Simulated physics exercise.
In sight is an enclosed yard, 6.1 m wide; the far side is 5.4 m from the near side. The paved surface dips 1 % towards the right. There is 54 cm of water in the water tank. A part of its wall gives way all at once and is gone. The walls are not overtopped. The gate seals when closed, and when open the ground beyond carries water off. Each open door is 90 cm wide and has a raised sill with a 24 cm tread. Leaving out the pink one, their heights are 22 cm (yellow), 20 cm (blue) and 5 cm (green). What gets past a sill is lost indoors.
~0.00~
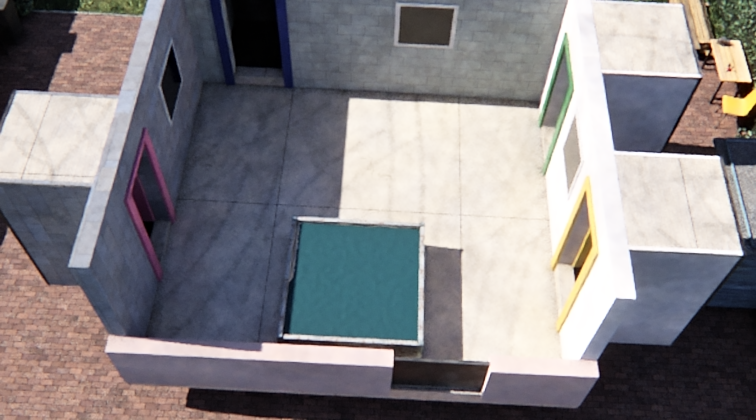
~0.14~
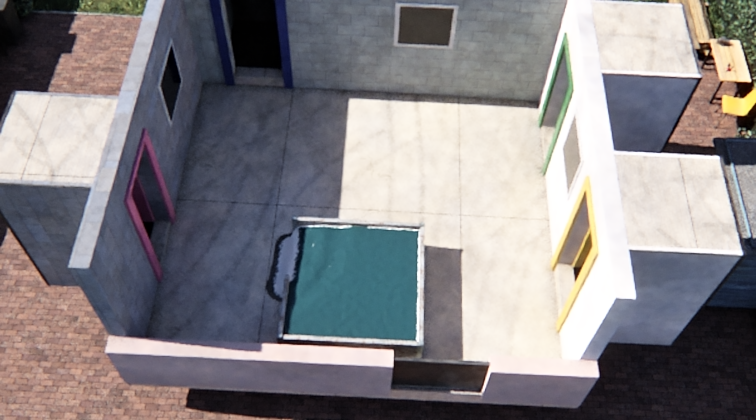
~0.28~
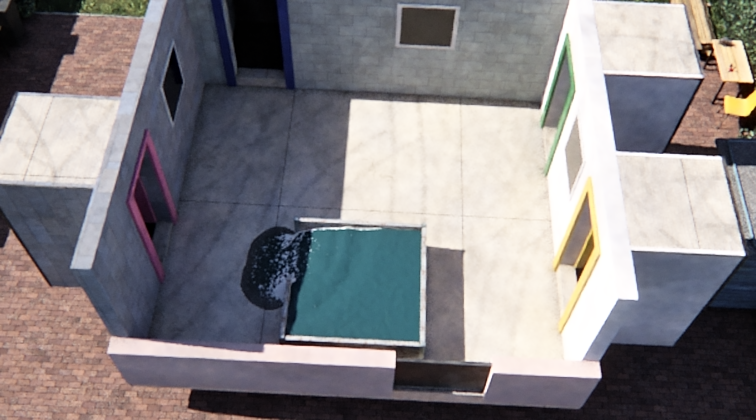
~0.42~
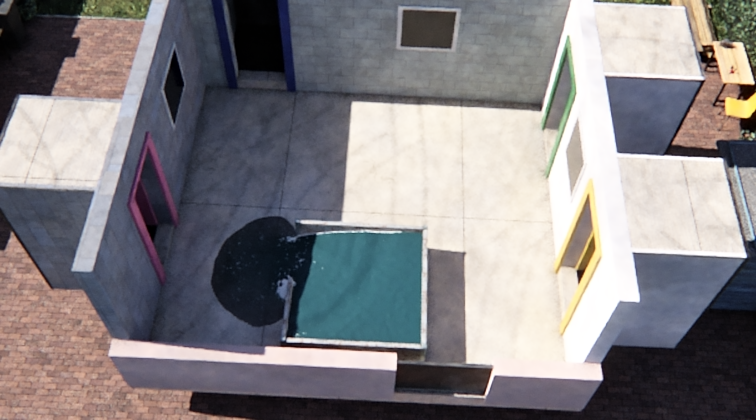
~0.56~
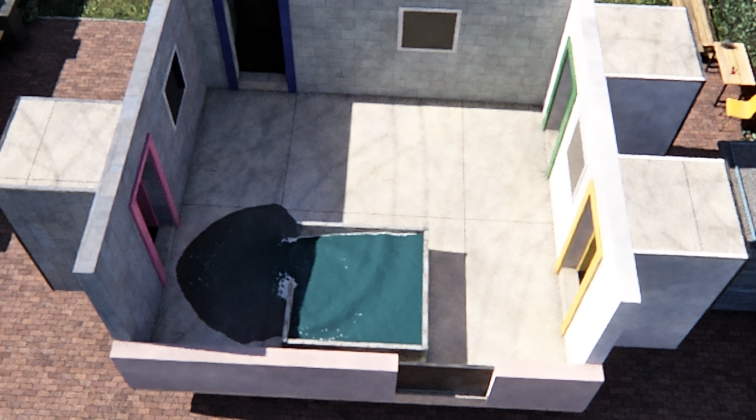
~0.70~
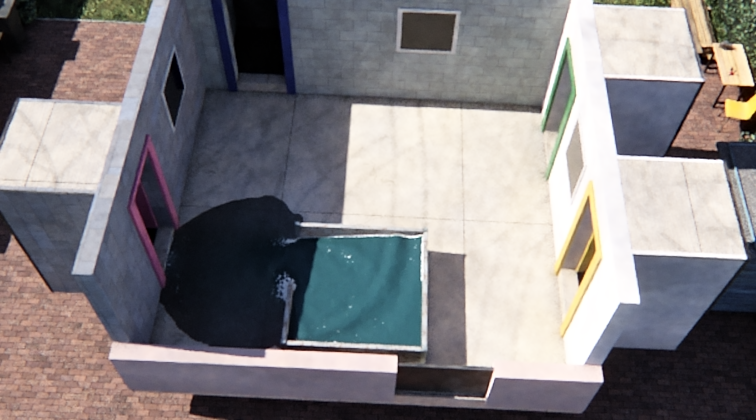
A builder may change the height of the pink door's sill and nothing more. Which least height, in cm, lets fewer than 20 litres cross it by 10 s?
Close to 23 cm is just enough.
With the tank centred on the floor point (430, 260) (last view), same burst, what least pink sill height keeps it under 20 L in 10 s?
About 14.0 cm.
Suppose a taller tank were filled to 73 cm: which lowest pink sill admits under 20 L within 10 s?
Then roughly 33 cm.
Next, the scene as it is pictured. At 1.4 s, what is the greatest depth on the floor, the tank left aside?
Up to some 28 cm.
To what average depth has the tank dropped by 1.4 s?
About 40 cm.
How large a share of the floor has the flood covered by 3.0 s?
About 30 per cent.
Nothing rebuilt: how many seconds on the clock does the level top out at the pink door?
Near 1.8 s.
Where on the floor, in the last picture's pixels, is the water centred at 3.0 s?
At about (288, 272).
After 1.4 s water covers 20 % of the floor, deepest (28 cm) near (284, 264); 23 cm at the pink door, 43 litres in over its 11 cm sill.
After 3.0 s water covers 30 % of the floor, deepest (22 cm) near (146, 366); 20 cm at the pink door, 169 litres in over its 11 cm sill.
After 10.0 s water covers 85 % of the floor, deepest (10 cm) near (225, 96); 7 cm at the pink door, 227 litres in over its 11 cm sill.
At the pink door as built, the water arrived by 0.7 s and peaked near 28 cm at 1.8 s.
With a sill of 19 cm, 53 litres would have come in within the 10 s; with 25.5 cm, 6 litres. So under 20 litres takes about 23 cm.
